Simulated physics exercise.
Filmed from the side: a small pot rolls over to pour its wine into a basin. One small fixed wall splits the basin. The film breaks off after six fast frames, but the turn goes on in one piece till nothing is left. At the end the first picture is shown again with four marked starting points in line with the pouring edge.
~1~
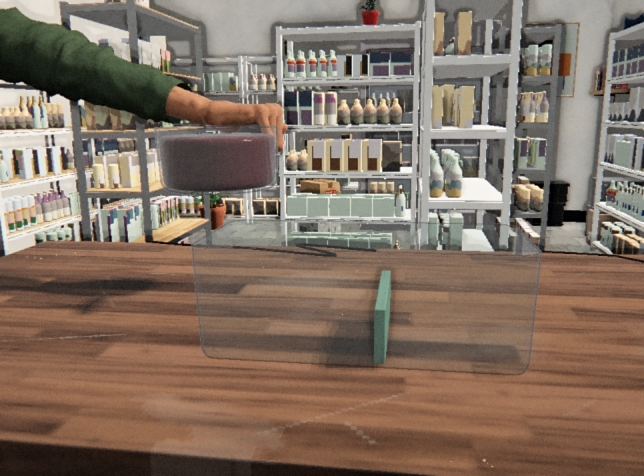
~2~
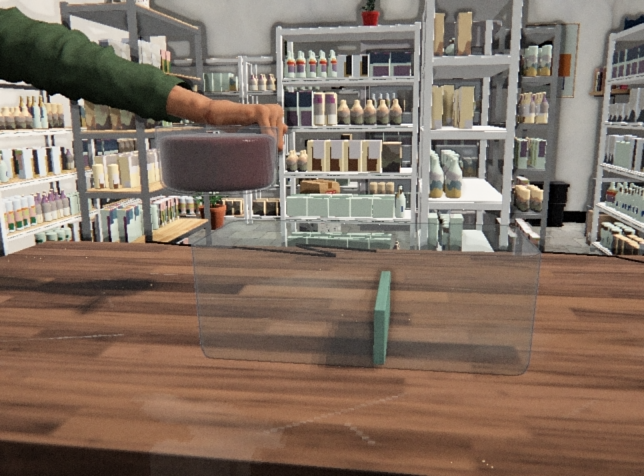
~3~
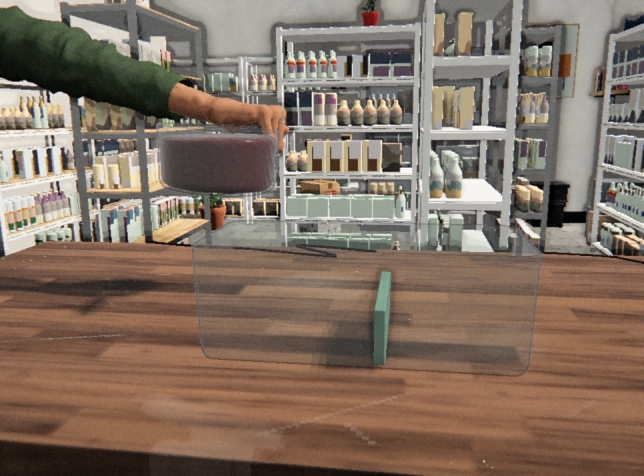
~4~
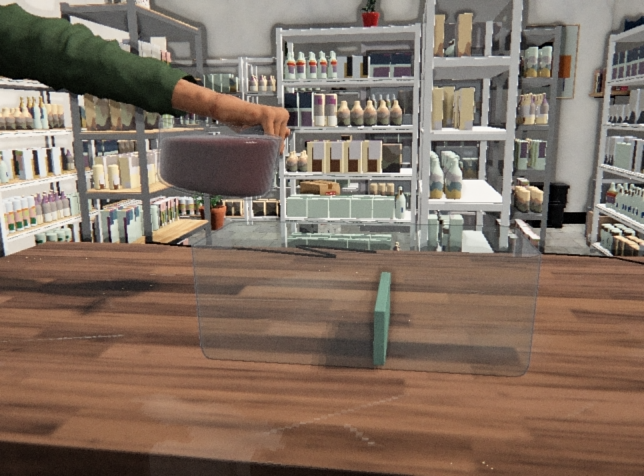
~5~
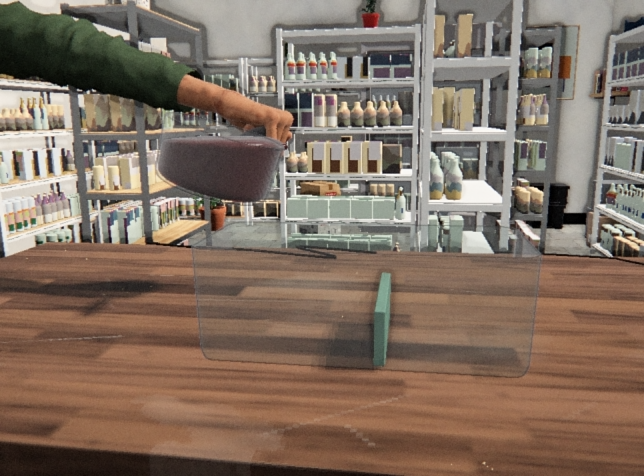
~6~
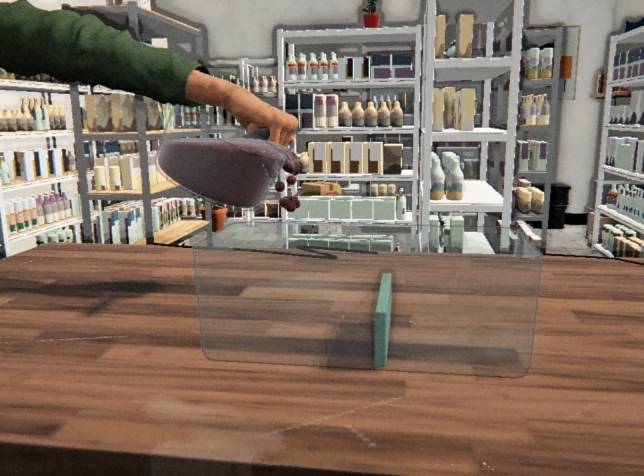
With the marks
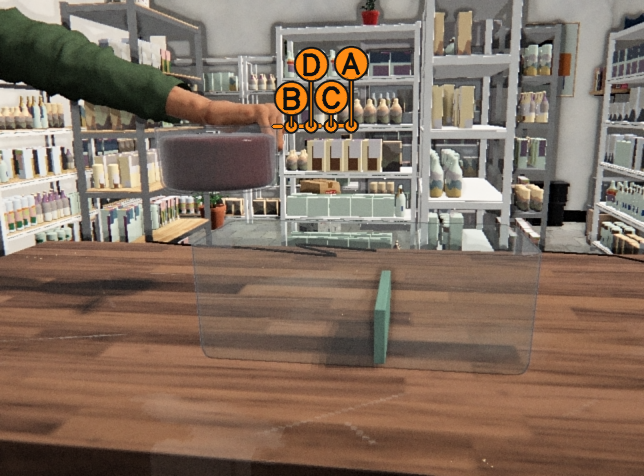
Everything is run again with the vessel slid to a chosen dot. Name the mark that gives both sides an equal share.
The answer is spot C.
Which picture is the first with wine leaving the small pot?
In picture 5.
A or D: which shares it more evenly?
It is A.
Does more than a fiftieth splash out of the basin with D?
No.
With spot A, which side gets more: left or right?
More ends on the right.
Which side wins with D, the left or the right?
The left side.
On the marked copy, A at (351, 125); B at (291, 126); C at (331, 125); D at (311, 126).
Choosing A, about 28 % ends left of the wall and 72 % right of it.
Choosing B, about 99 % ends left of the wall and 1 % right of it.
Choosing C, about 49 % ends left of the wall and 51 % right of it.
Choosing D, about 83 % ends left of the wall and 17 % right of it.
